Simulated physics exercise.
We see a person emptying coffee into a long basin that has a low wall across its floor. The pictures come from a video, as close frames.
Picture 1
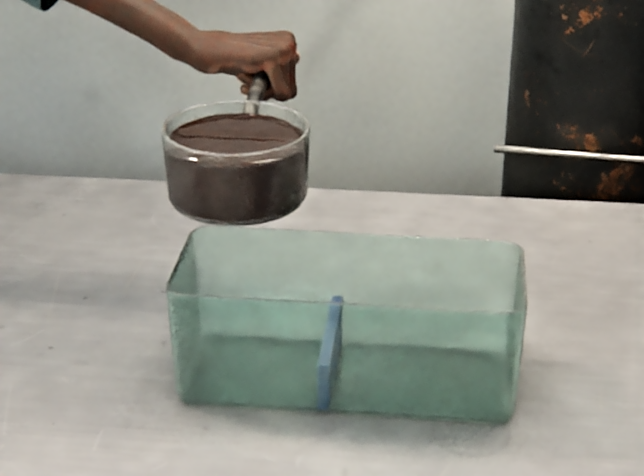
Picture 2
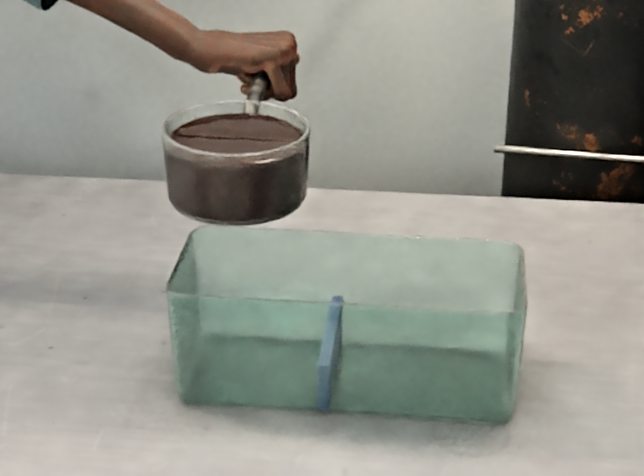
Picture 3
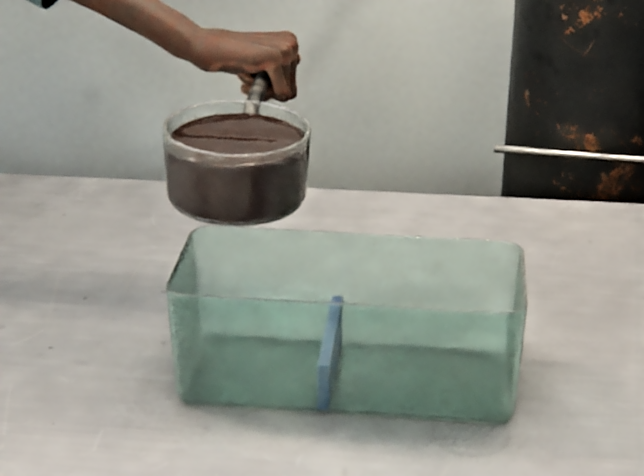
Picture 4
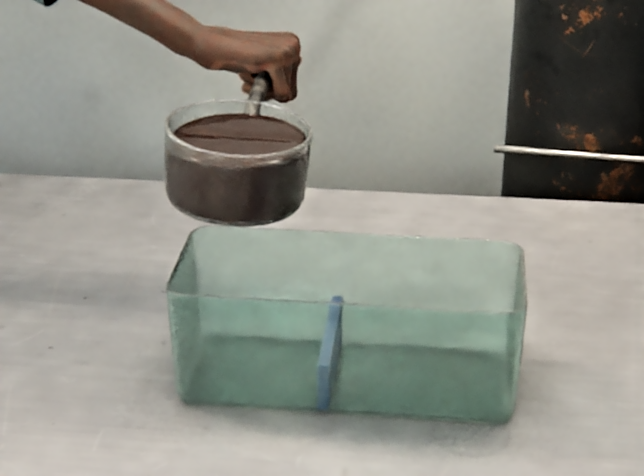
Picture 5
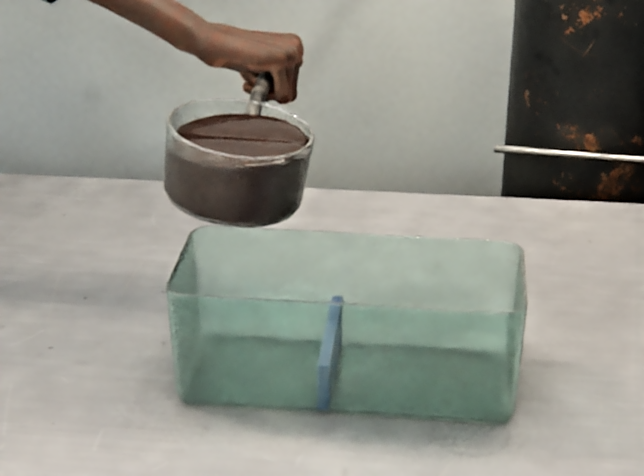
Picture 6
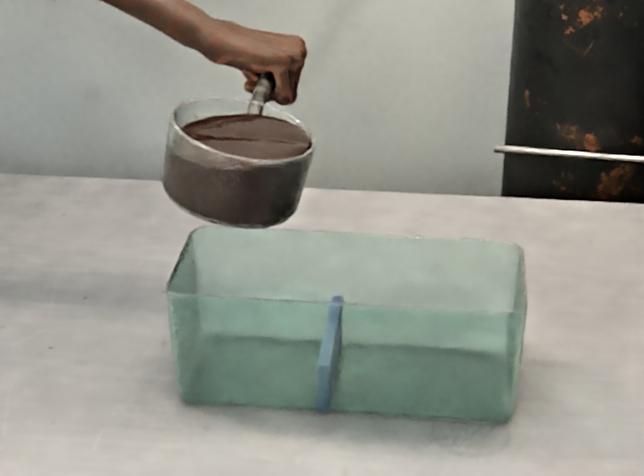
Hand slightly tilting a clear pot of brown coffee to the right above a greenish glass basin with a low blue divider.
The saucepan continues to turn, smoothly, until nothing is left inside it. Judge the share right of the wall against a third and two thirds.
Short answer, the right side gets past two thirds.
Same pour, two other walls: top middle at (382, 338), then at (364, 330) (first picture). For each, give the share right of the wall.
Roughly 45 % and 60 %.
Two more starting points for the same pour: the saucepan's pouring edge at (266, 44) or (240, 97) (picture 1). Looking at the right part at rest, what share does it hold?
First try 70 %, second try 35 %.
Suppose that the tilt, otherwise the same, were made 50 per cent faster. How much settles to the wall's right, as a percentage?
It works out near 80 %.
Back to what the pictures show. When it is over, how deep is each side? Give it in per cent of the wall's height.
Left 10 per cent, right 50.
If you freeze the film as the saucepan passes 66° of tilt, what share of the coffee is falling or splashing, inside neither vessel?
Estimate: 25 per cent, roughly.
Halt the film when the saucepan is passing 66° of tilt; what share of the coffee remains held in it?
55 %.
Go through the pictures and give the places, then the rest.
It leans 0°; its right rim is at (308, 132); the coffee meets the walls at (169, 133) and (306, 139); the long basin's rim runs from (180, 260) to (524, 278); the wall's top is at (331, 330), in the first picture.
It leans 1°; its right rim is at (308, 132); the coffee meets the walls at (170, 133) and (307, 140), in the second picture.
It leans 2°; its right rim is at (309, 134); the coffee meets the walls at (170, 133) and (307, 141), in the third picture.
It leans 5°; its right rim is at (310, 137); the coffee meets the walls at (171, 132) and (309, 140), in the fourth picture.
It leans 8°; its right rim is at (312, 142); the coffee meets the walls at (172, 133) and (310, 141), in the fifth picture.
It leans 13°; its right rim is at (314, 147); the coffee meets the walls at (172, 134) and (313, 142), in the sixth picture.
A moment on, the saucepan is tipped part way and 53 per cent is still to pour, 1 is left of the wall and 21 right of it.
Next, the saucepan is tipped right over and 9 per cent is still to pour, 8 is left of the wall and 78 right of it.
Then the saucepan is tipped right over and 0 per cent is still to pour, 18 is left of the wall and 82 right of it.
Later the saucepan is tipped right over and 0 per cent is still to pour, 18 is left of the wall and 81 right of it.
At rest 18 per cent lies left of the wall, 81 right of it and 0 outside.
